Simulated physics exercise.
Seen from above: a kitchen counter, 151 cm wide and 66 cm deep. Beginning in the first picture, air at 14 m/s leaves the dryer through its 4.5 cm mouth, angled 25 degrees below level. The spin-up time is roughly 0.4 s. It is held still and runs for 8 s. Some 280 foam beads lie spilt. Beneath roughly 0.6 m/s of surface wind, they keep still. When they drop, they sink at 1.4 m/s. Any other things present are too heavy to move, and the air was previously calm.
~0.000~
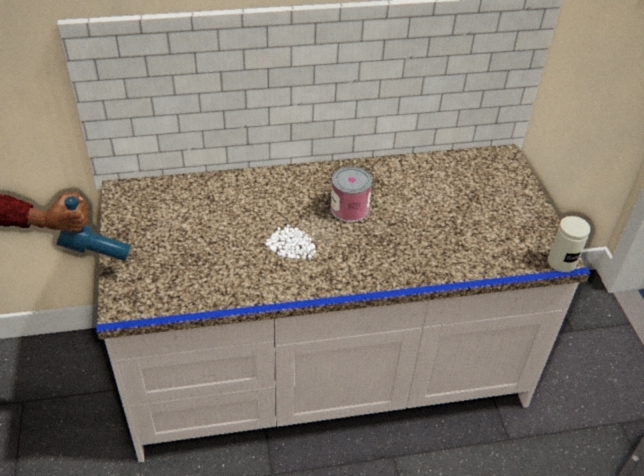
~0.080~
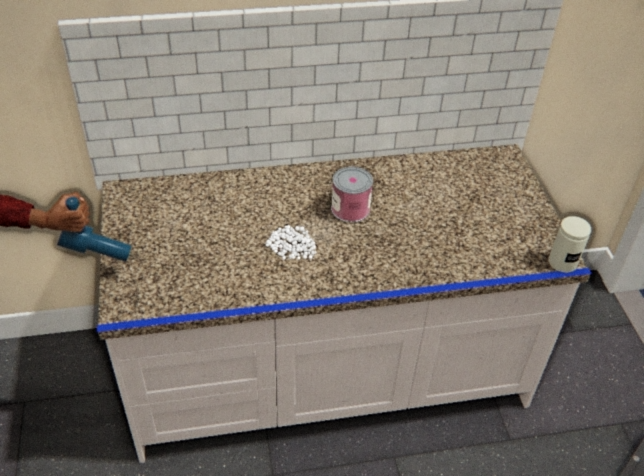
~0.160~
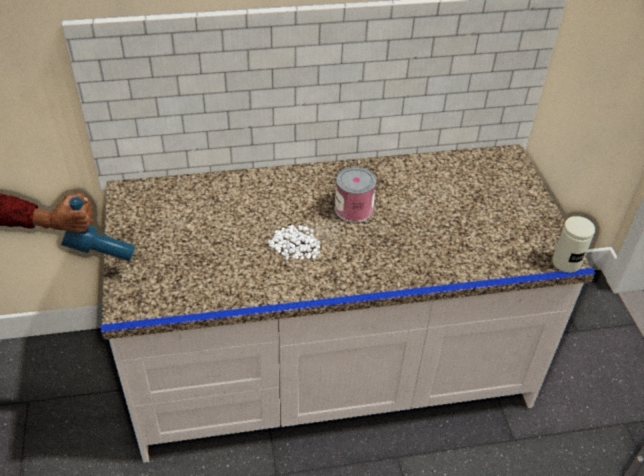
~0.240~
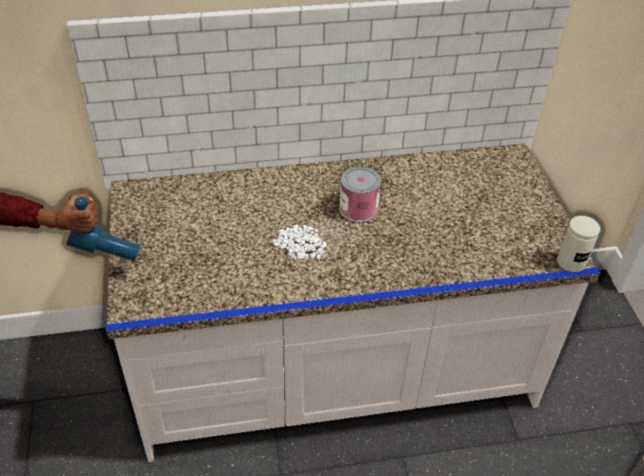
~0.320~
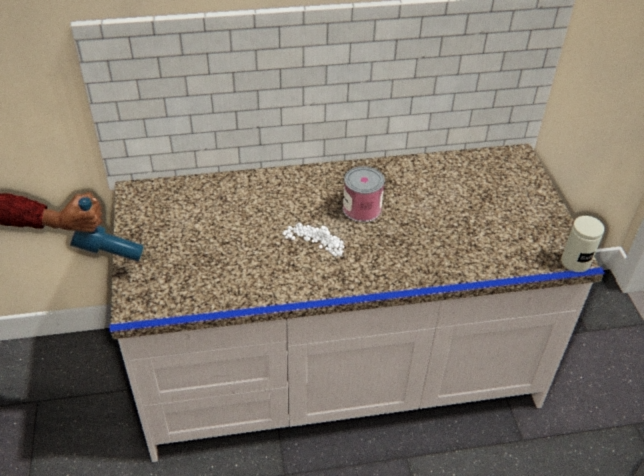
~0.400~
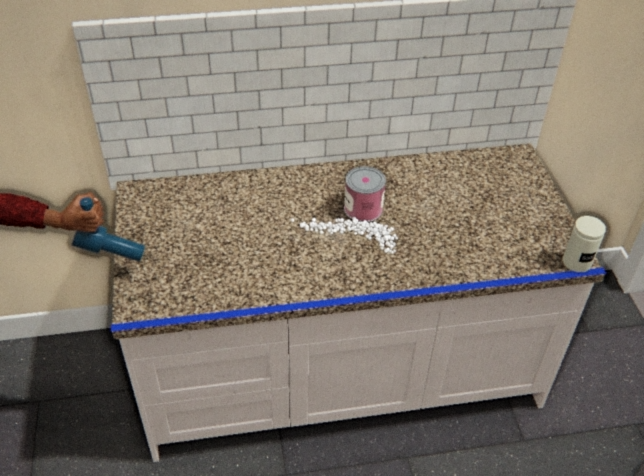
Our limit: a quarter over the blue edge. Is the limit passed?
Within one in four.
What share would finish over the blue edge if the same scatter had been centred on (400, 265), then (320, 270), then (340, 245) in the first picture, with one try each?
It goes 40 %, then 50 %, then 0 %.
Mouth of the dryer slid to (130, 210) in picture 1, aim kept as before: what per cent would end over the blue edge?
The share would be near 70 %.
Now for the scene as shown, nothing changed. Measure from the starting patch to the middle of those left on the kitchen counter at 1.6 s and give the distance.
The centre sits some 70 cm from where it began.
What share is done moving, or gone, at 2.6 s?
I would put it at around 80 %.
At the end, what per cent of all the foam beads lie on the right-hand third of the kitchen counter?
Roughly 1 in a hundred.
After 1.6 s, 0 % are over the blue edge; the middle of those still in play is near (486, 181); 30 % have settled or left.
After 2.6 s, 0 % are over the blue edge; 82 % have settled or left.
After 4.4 s, 0 % are over the blue edge; 98 % have settled or left.
After 8.0 s, at the end, 0 % are over the blue edge.
